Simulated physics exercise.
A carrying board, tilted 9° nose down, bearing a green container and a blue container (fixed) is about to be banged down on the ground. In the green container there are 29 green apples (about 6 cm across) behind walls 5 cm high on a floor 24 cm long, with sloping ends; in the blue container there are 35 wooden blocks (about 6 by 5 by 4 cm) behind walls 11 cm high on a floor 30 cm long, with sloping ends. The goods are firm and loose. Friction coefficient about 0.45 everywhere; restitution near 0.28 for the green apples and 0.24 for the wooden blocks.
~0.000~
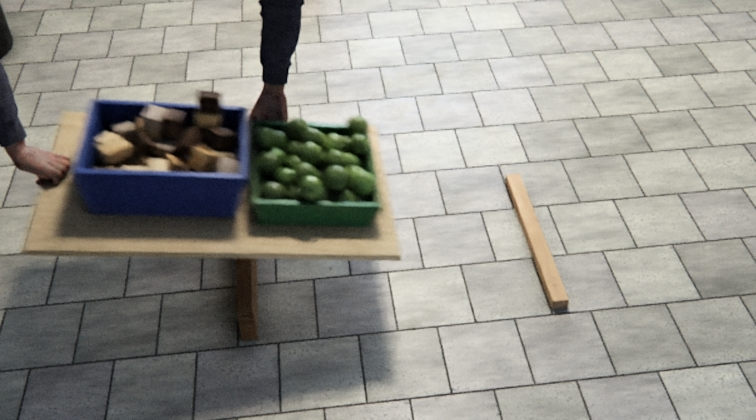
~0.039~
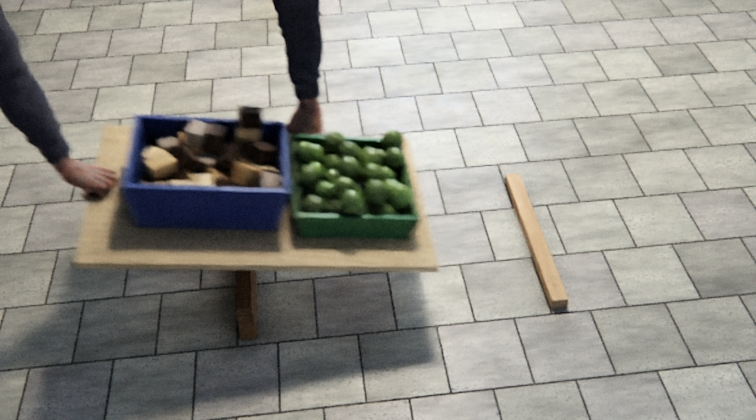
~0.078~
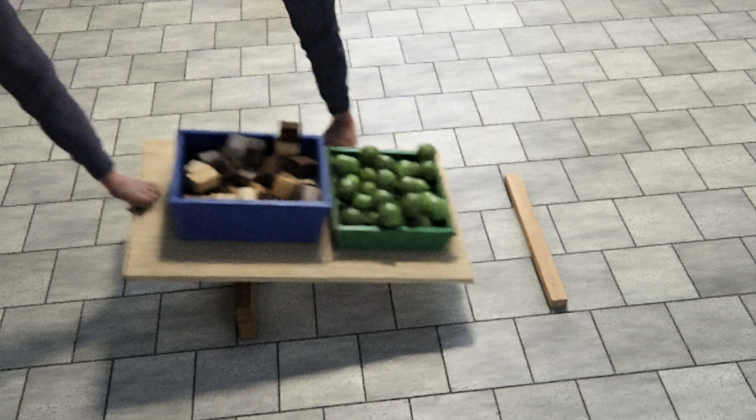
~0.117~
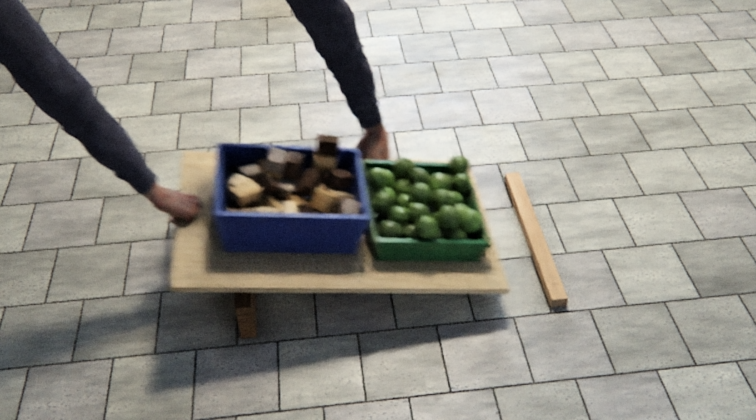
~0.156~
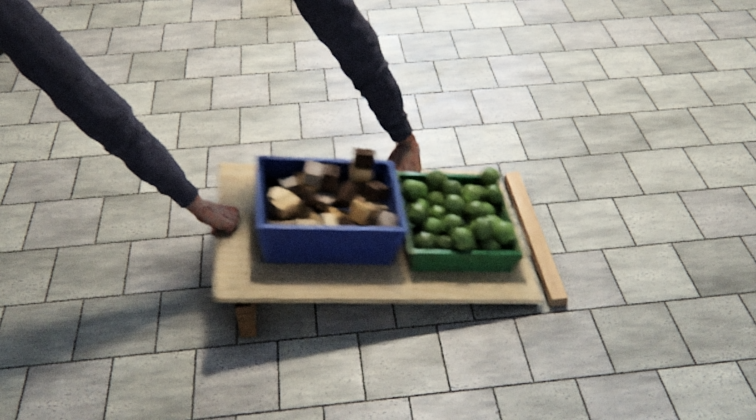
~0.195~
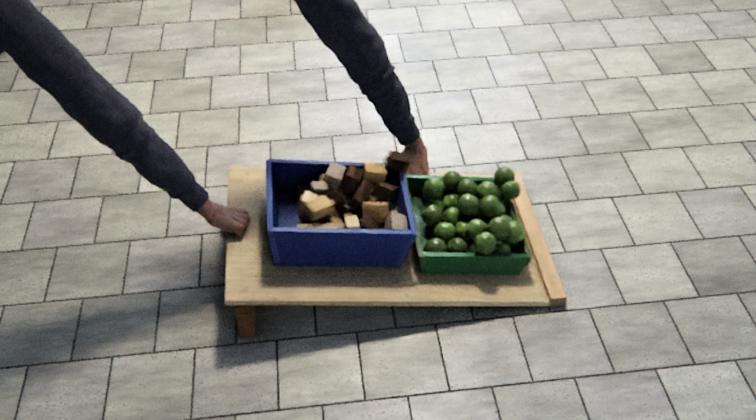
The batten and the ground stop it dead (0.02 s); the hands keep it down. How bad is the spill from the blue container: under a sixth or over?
Out of the blue container go less than a sixth of the wooden blocks.
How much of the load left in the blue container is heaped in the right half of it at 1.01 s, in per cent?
Some 80 per cent.
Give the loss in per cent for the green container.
About: Green container 30 per cent.
After 0.24 s, 3 of 29 out of the green container and 1 of 35 out of the blue container.
After 0.36 s, 6 of 29 out of the green container and 1 of 35 out of the blue container.
After 0.58 s, 8 of 29 out of the green container and 1 of 35 out of the blue container.
Outcome (at 1.01 s), 9 of 29 out of the green container and 1 of 35 out of the blue container. Asked share, 1 of 35, 3 per cent.
